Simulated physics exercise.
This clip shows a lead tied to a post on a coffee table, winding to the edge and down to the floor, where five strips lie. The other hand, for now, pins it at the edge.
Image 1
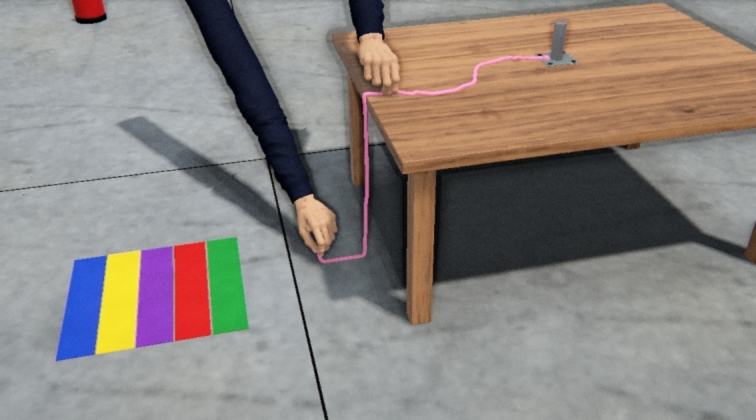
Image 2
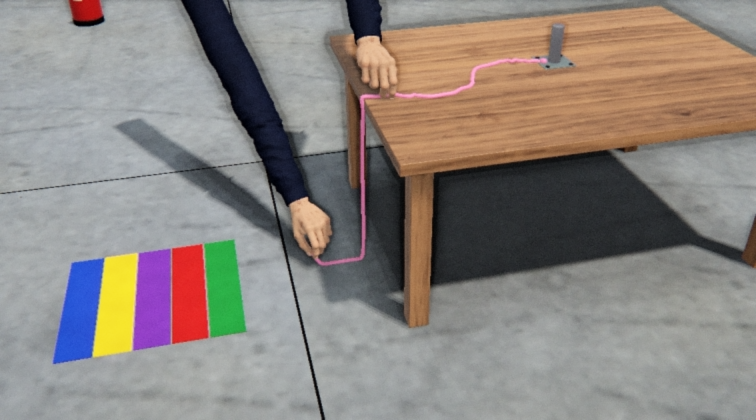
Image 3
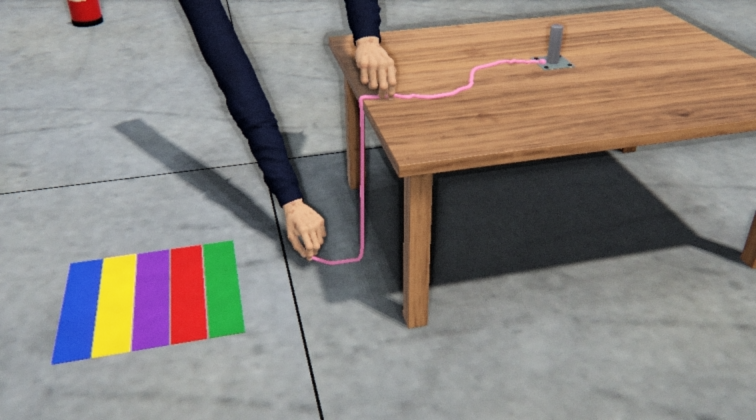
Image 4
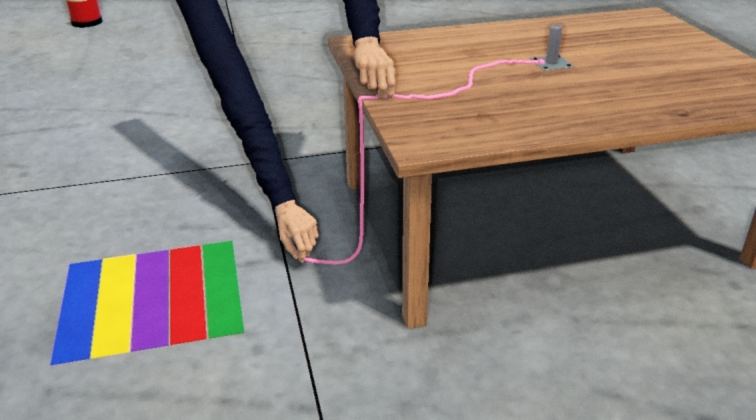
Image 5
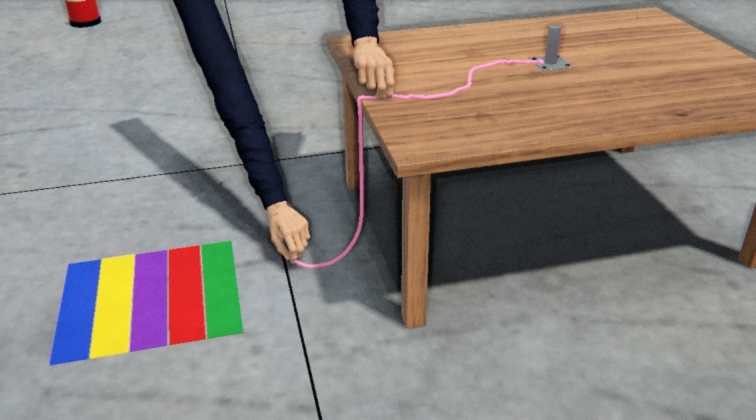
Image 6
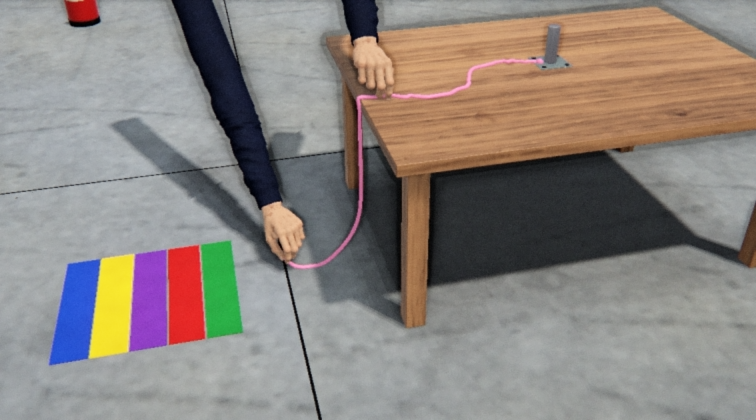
The clip opens on a pink cord running from a post across a wooden table and down to the floor, one hand pressing it at the edge. The other hand holds the low end and draws it a short way left, toward five coloured strips, and the hanging cord bends into a smoother curve.
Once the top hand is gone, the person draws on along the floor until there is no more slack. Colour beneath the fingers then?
Purple.
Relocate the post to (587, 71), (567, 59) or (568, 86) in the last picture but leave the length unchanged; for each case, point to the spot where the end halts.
First close to (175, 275), next close to (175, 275), last close to (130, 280).
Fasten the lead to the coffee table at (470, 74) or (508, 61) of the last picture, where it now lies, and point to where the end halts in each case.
Estimates in sequence: (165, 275) then (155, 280).
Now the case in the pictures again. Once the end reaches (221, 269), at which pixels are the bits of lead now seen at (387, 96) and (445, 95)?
You'll see them at (359, 113) and then at (403, 89).
Soon after, end near (221, 269); over green.
After that, end near (173, 276); over red.
At the stop, end near (145, 280); over purple. The purple one.
